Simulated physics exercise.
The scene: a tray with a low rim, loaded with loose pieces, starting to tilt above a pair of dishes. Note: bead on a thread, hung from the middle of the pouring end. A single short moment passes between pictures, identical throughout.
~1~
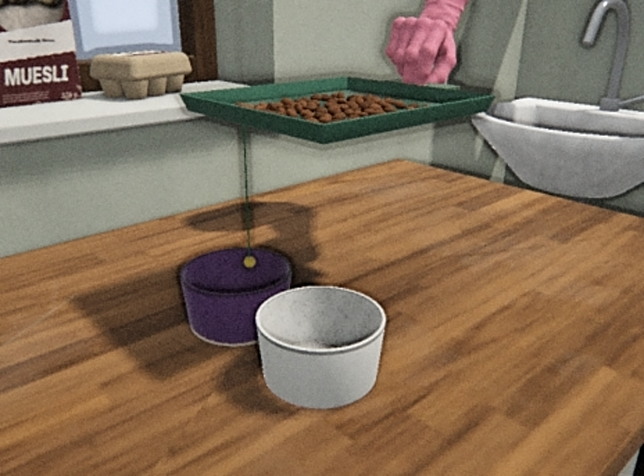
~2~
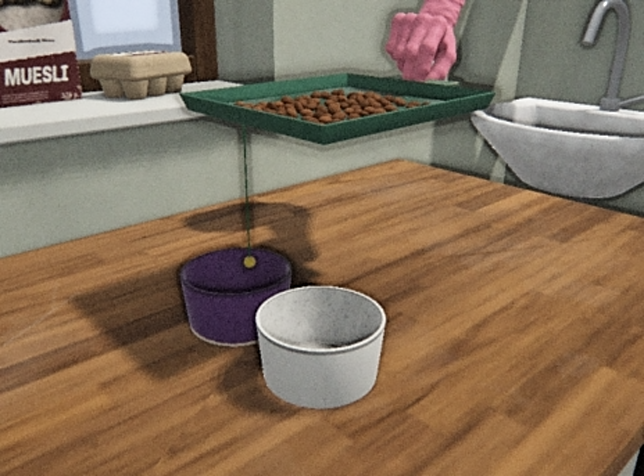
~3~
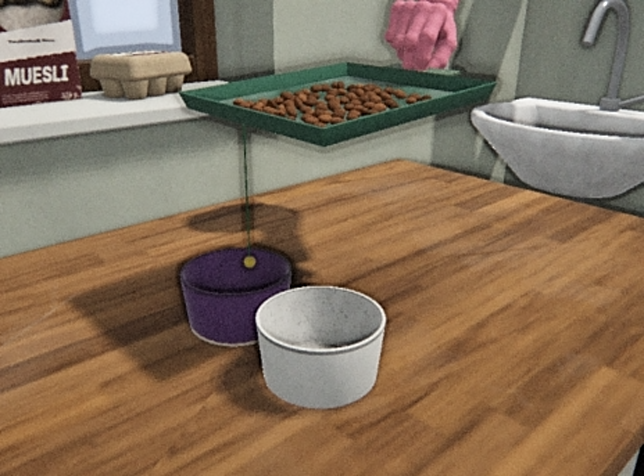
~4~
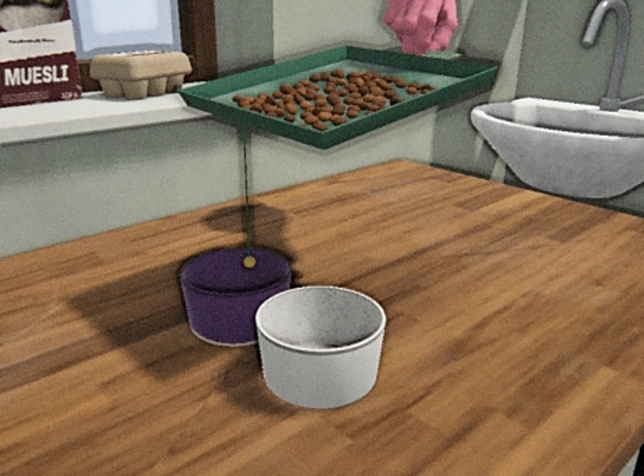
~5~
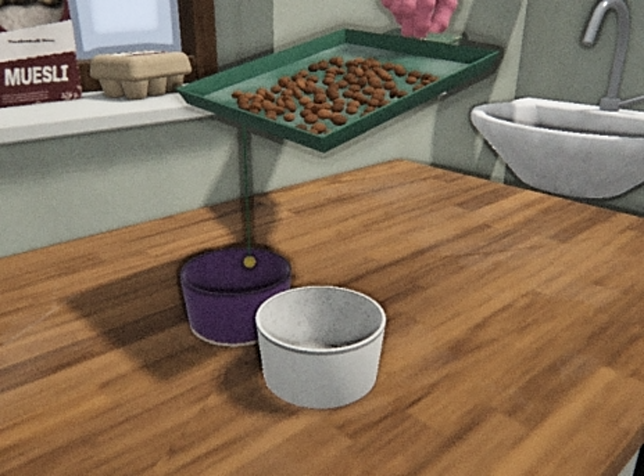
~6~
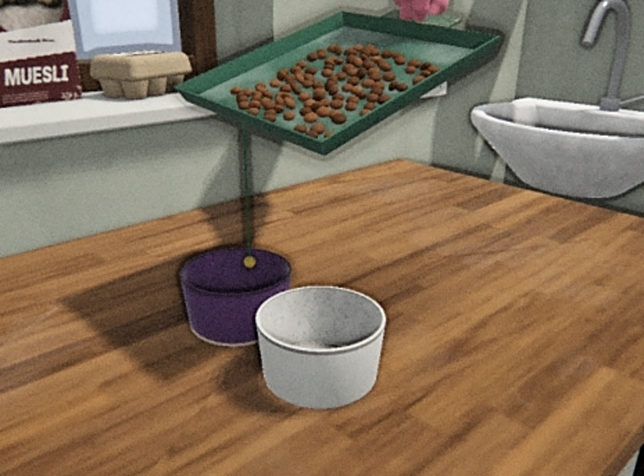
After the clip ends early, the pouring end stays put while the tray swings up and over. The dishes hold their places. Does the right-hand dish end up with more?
Yes - it pours more generously into the right dish, it seems.
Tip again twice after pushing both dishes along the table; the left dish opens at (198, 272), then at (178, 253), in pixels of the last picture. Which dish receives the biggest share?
The dish to the right; the dish to the right.
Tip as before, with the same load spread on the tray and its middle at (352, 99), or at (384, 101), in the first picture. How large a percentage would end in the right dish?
Near 50 per cent and near 60 per cent.
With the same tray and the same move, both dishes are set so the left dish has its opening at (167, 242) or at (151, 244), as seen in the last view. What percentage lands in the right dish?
In the first position around 20 percent, in the second around 20 percent.
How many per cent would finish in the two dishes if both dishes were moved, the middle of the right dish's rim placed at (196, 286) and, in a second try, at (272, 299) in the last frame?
Roughly 20% on the first try and 60% on the second.
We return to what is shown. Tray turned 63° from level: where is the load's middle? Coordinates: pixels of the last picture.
The load's middle is around (281, 119).
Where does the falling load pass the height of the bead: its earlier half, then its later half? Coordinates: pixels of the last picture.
Roughly (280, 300) first, then roughly (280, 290).
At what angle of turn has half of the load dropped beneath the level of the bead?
Roughly 90 degrees at that moment.
Shortly afterwards, tray tipped steeply; all but a few on the tray; a little in the air.
Next, tray tipped past a quarter turn; only a few on the tray; near half in the right dish; a little in the left dish; near a quarter outside both; near a quarter in the air.
Some moments later, tray tipped past a quarter turn; near two thirds in the right dish; a little in the left dish; near a quarter outside both.
In the end, tray tipped past a quarter turn; near two thirds in the right dish; a little in the left dish; near a quarter outside both.
